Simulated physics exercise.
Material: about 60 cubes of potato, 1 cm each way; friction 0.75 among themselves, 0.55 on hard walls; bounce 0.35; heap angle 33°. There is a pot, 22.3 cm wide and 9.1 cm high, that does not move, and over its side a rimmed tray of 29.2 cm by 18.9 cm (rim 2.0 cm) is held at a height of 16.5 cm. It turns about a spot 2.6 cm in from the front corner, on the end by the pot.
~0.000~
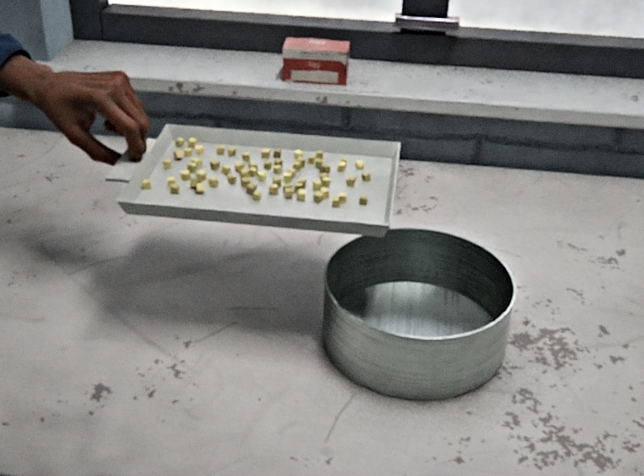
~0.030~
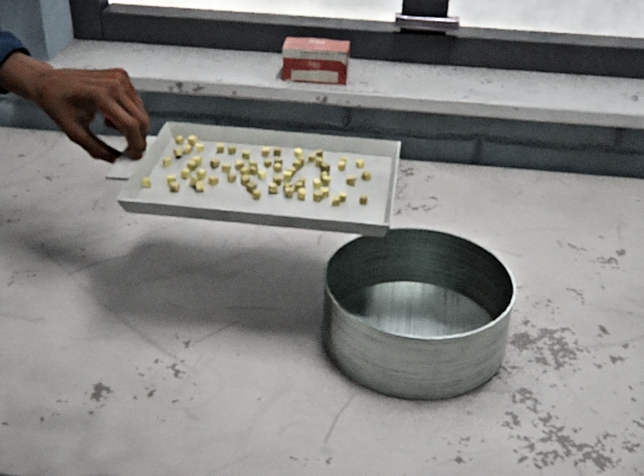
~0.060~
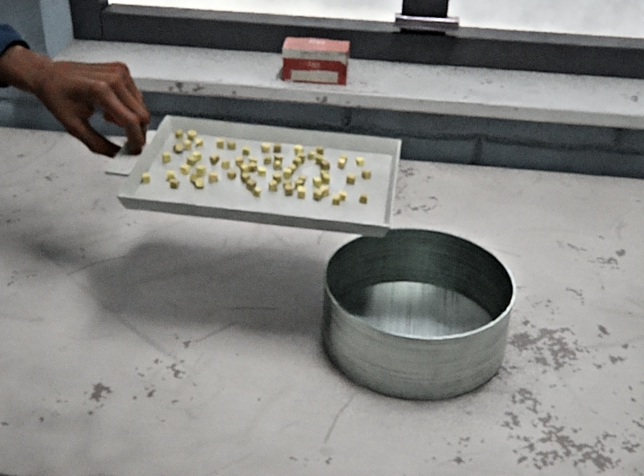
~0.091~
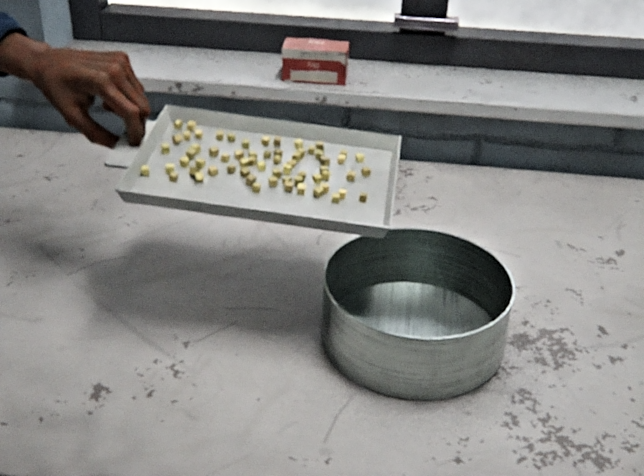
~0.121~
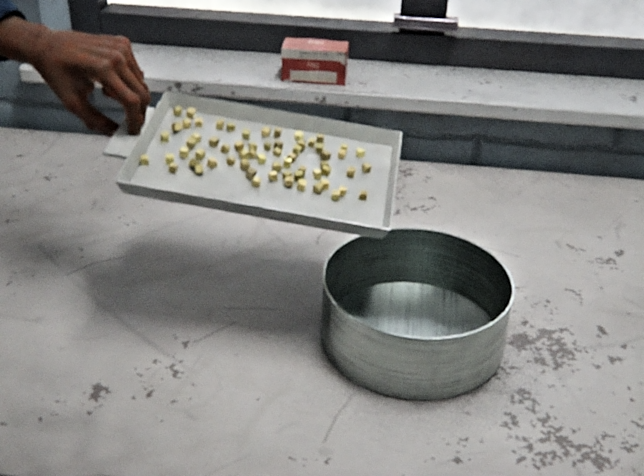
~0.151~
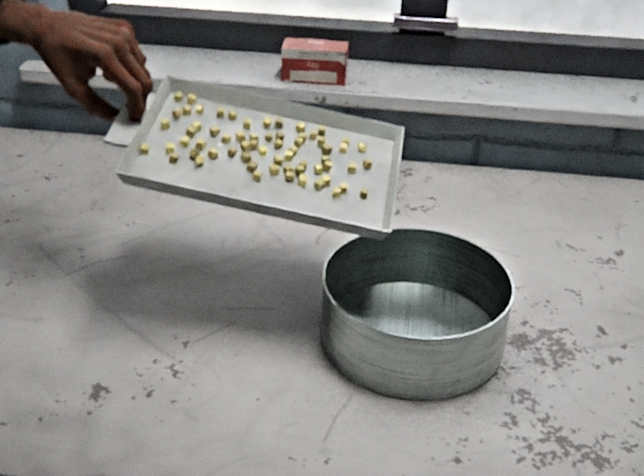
A hand held the left end of a pale rimmed tray scattered with small yellow cubes and raised that end slightly, tilting the tray down toward the round metal pot on the right.
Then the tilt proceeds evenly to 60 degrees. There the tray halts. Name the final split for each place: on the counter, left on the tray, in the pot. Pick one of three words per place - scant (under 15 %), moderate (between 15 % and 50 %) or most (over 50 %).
My call is counter: Scant, tray: Moderate, pot: Most.
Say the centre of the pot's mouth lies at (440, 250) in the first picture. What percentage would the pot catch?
I'd expect near 10 per cent.
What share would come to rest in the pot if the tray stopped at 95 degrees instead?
Estimate: Roughly 80 percent.
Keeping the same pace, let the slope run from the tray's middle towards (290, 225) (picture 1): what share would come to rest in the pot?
My best guess is some 40 per cent.
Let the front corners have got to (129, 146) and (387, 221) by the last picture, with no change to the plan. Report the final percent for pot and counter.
Pot 25 % / counter 30 %.
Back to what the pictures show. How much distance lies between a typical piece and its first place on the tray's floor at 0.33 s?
0 cm.
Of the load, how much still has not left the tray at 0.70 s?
It comes to near 65 per cent.
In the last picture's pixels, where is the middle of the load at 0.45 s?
Expected load position: Near (315, 113).
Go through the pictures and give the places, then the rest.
In the first picture, tray tilt 0 degrees, front corners at (125, 198) and (384, 221); middle of the pieces at (262, 176); pot at (419, 278).
In the second picture, tray tilt 1 degrees, front corners at (125, 196) and (384, 221); middle of the pieces at (262, 175).
In the third picture, tray tilt 2 degrees, front corners at (124, 193) and (384, 222); middle of the pieces at (262, 172).
In the fourth picture, tray tilt 5 degrees, front corners at (124, 186) and (384, 223), lowest corner right front; middle of the pieces at (261, 166).
In the fifth picture, tray tilt 9 degrees, front corners at (123, 178) and (384, 224), lowest corner right front; middle of the pieces at (262, 159).
In the sixth picture, tray tilt 13 degrees, front corners at (124, 169) and (385, 226), lowest corner right front; middle of the pieces at (263, 151); pot at (418, 278). Its pace works out near 140 degrees a second.
Then, at 0.33 s, tilt 38 degrees; the tray holds 100 %, the pot 0 %.
After 0.45 s, tilt 54 degrees; the tray holds 100 %, the pot 0 %.
After 0.70 s, tilt 60 degrees; the tray holds 65 %, the pot 5 %.
In the end, at 2.4 s, counter 5 %, tray 25 %, pot 70 %.
